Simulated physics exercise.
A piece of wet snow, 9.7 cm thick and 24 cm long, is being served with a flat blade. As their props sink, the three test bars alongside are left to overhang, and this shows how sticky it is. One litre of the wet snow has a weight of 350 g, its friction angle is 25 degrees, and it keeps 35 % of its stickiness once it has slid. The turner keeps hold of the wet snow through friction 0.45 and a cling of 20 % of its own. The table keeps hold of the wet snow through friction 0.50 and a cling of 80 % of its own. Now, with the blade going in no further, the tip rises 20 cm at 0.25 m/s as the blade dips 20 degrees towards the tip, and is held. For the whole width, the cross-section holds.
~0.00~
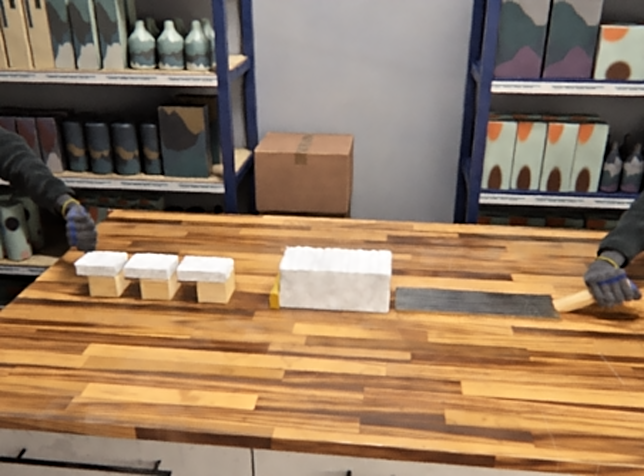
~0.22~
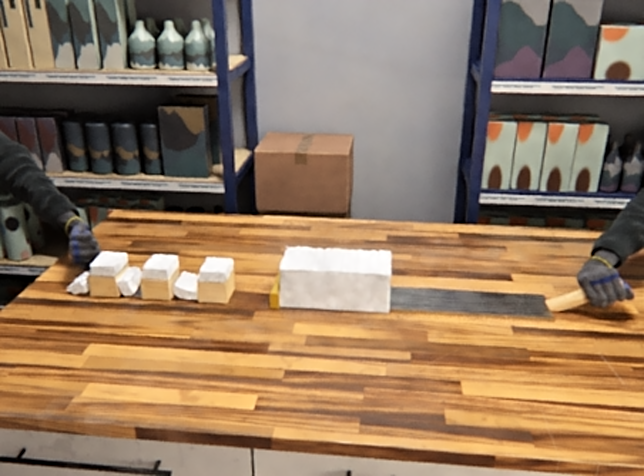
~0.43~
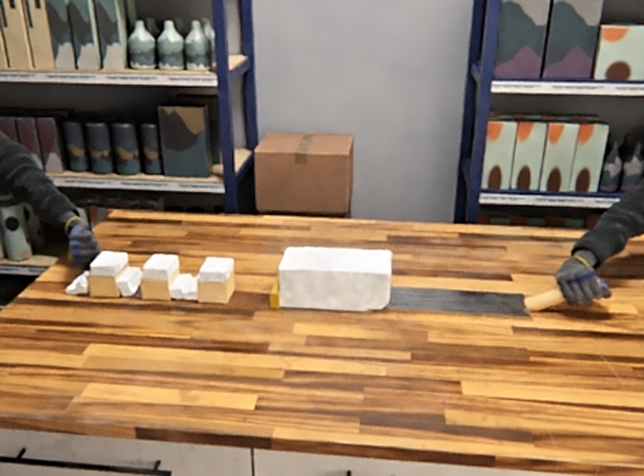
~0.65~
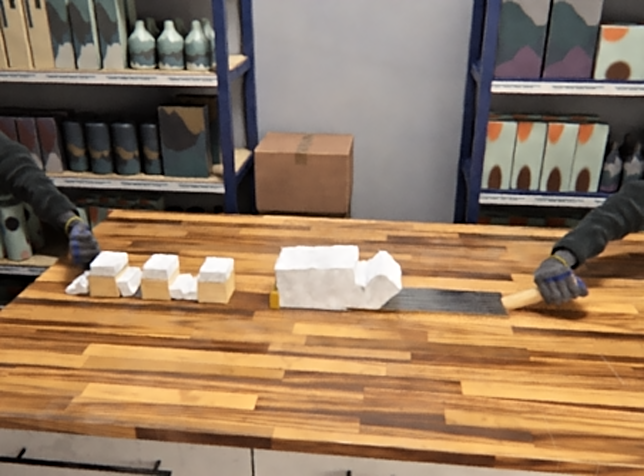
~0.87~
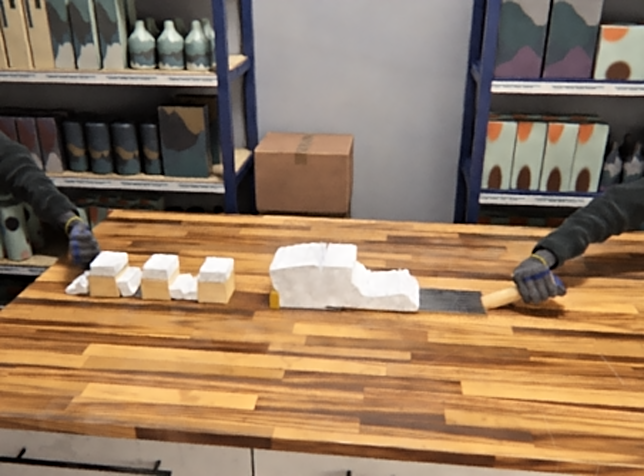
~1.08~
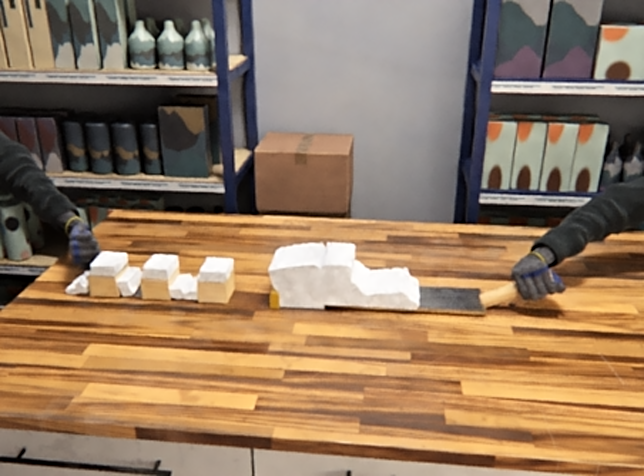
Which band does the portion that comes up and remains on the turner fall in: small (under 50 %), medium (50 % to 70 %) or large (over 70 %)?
Small.
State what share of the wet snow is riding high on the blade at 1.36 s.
Some 14 in a hundred.
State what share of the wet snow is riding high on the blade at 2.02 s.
Some 30 %, give or take.
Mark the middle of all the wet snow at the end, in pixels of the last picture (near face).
Somewhere near (310, 266).
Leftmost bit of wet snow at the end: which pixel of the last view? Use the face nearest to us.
Look roughly at (228, 295).
By 1.36 s, the tip is 7.3 cm up.
By 1.69 s, the tip is 16 cm up.
By 2.02 s, the tip is 20 cm up and 30 % is riding high on the blade.
By 2.34 s, the tip is 20 cm up and 30 % is riding high on the blade.
By 2.44 s, at the end, the tip is 20 cm up and 30 % is riding high on the blade.
